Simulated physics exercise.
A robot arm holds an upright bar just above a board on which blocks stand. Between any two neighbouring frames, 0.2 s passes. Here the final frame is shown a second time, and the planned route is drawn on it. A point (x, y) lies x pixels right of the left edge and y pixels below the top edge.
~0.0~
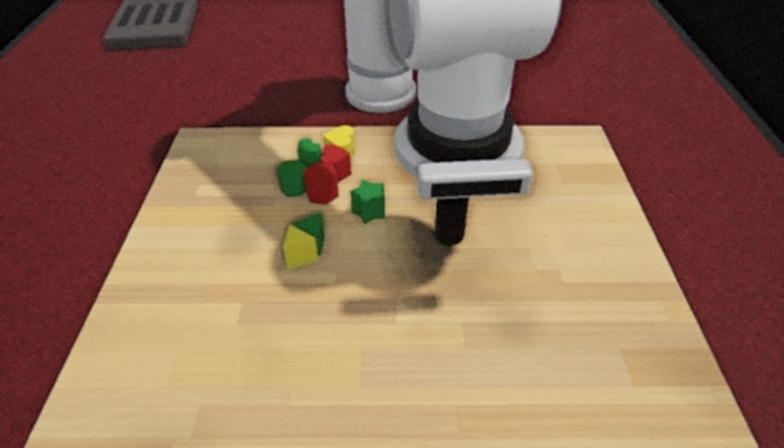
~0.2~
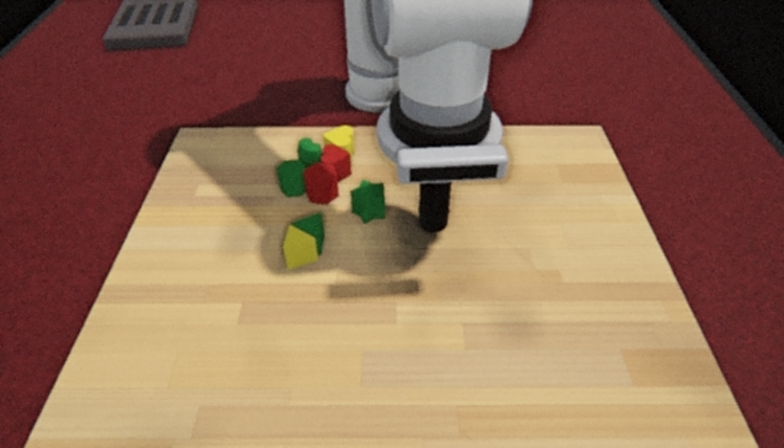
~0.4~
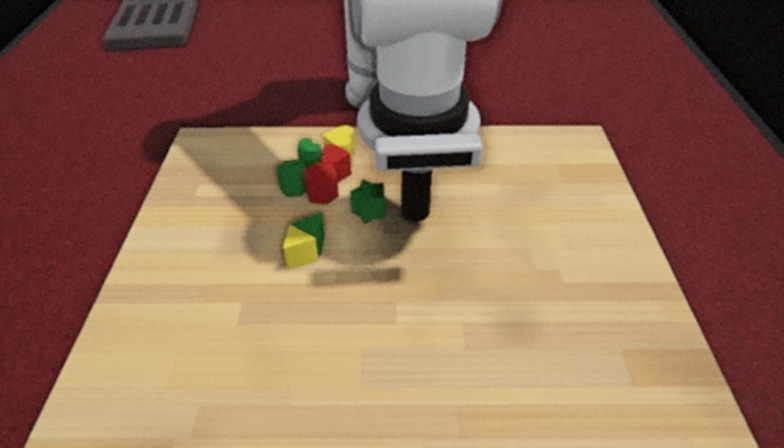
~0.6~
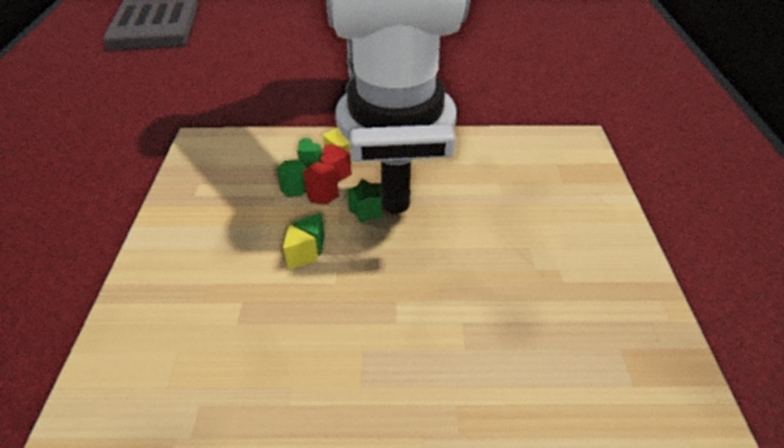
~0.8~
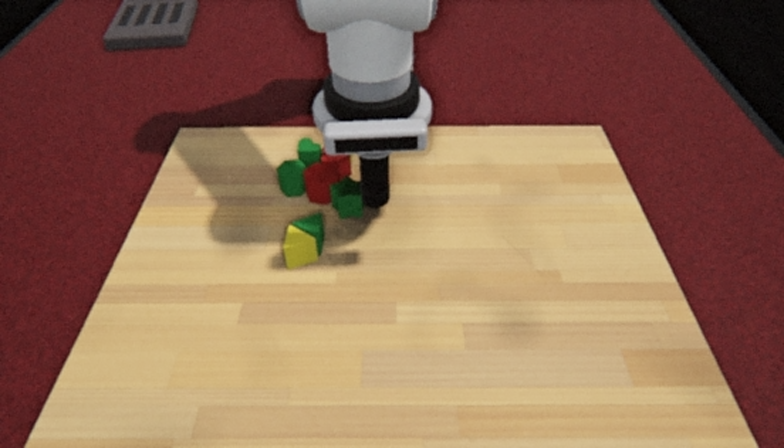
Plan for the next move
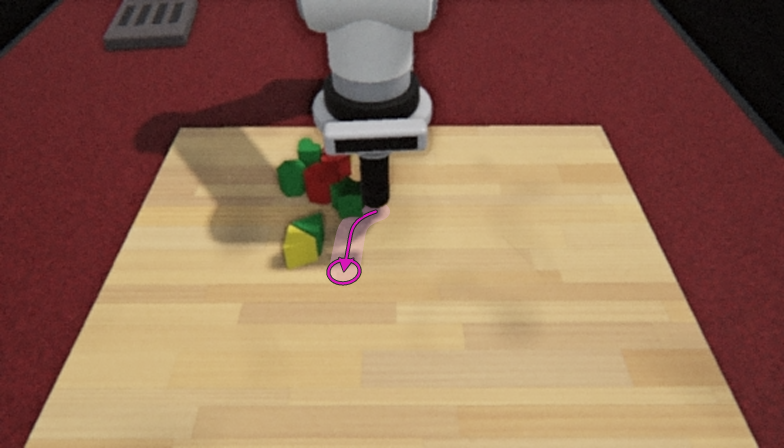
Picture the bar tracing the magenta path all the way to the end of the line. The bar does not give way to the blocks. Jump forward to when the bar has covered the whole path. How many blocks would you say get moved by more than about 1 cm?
I'd say one block gets moved.
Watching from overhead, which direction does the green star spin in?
It swings round clockwise.
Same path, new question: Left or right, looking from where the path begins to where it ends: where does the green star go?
Side: Right.
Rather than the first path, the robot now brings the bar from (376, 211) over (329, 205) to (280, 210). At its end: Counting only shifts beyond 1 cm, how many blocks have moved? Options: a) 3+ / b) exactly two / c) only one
Answer: A.
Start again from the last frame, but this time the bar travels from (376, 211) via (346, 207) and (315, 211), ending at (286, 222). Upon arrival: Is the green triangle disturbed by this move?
It stays put.
The line goes from (376, 211) through (354, 226) and (348, 247) to (344, 271).
What follows on the original path. One third of the way, bar at (353, 214); green star at (332, 191), turned 25° clockwise.
Two thirds of the way, bar at (347, 236); green star at (332, 191), turned 25° clockwise.
At the end, bar at (343, 260); green triangle unmoved; green star at (332, 191), turned 25° clockwise.
